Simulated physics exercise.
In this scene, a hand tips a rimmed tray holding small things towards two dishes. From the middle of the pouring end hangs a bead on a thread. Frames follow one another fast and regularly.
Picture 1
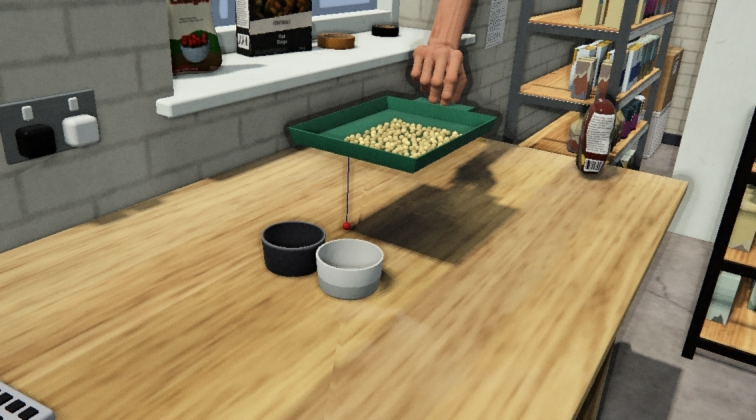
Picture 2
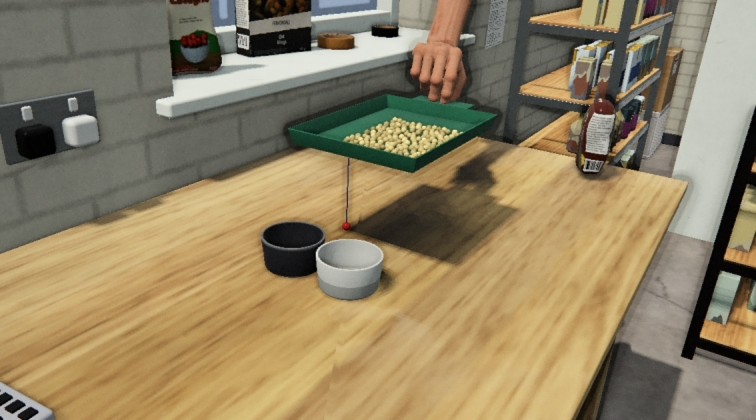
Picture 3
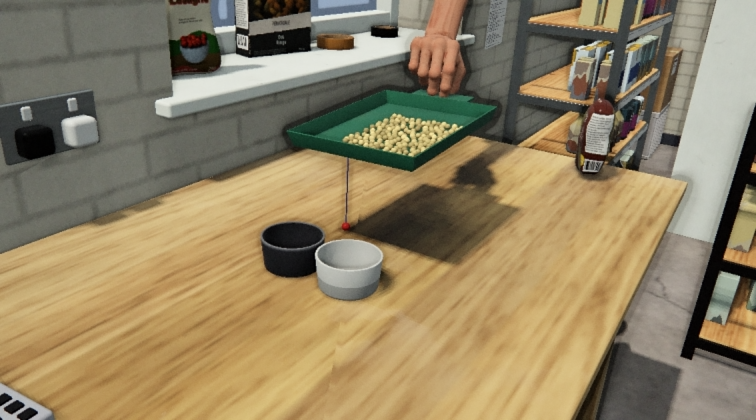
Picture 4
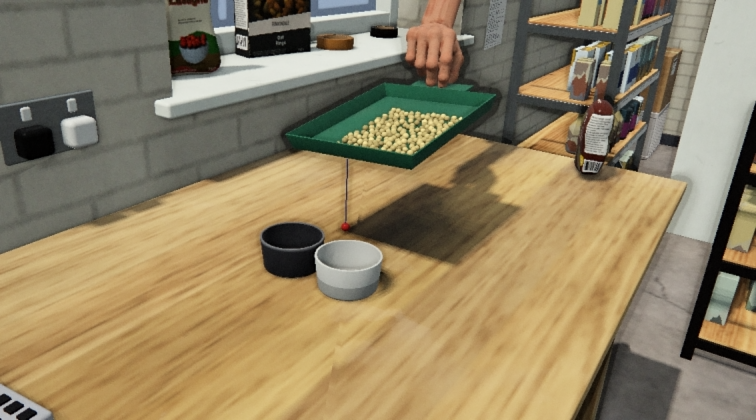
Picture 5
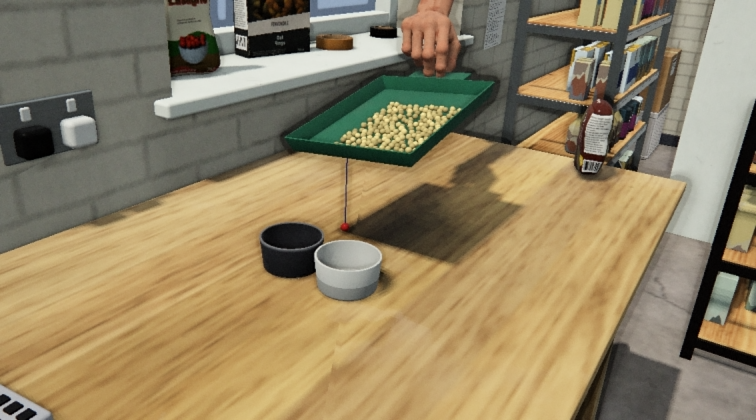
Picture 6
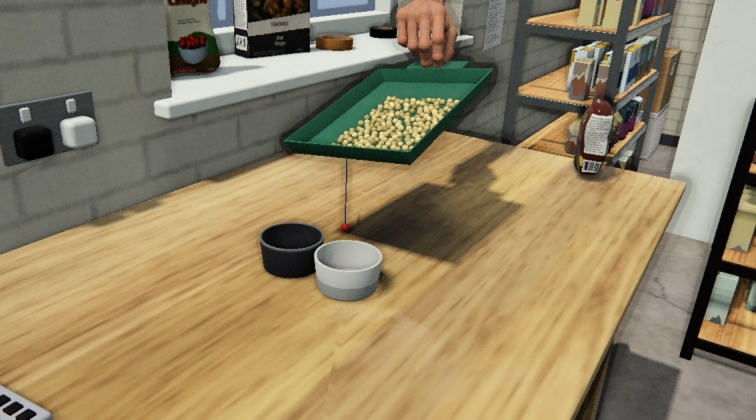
Green tray of pale beans slowly tilting in a hand above a wooden worktop, near one black and one grey dish.
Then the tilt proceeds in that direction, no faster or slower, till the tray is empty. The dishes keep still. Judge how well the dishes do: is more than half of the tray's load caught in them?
The greater share ends up in the dishes.
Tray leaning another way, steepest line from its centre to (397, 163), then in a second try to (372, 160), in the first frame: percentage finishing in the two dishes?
About 10 %, then 40 %.
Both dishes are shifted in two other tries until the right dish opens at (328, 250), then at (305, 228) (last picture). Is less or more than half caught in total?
At place one the greater share; at place two the greater share.
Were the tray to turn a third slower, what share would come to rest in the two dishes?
Share: Around 60%.
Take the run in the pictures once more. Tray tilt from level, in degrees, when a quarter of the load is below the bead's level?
The angle is roughly 95° at that point.
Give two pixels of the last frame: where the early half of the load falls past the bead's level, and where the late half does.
First around (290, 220), afterwards around (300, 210).
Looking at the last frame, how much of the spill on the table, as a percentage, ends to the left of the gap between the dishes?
Close to 80 %.
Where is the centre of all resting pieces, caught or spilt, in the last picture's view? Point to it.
Somewhere around (290, 255) in the last picture.
Shortly afterwards, tray tipped steeply; all but a few on the tray; only a few in the left dish; only a few in the air.
Next, tray tipped right over; a little on the tray; near half in the left dish; a little outside both; near a quarter in the air.
Some moments later, tray tipped past a quarter turn; near two thirds in the left dish; near a third outside both.
In the end, tray tipped past a quarter turn; none at all in the right dish; near two thirds in the left dish; near a third outside both.
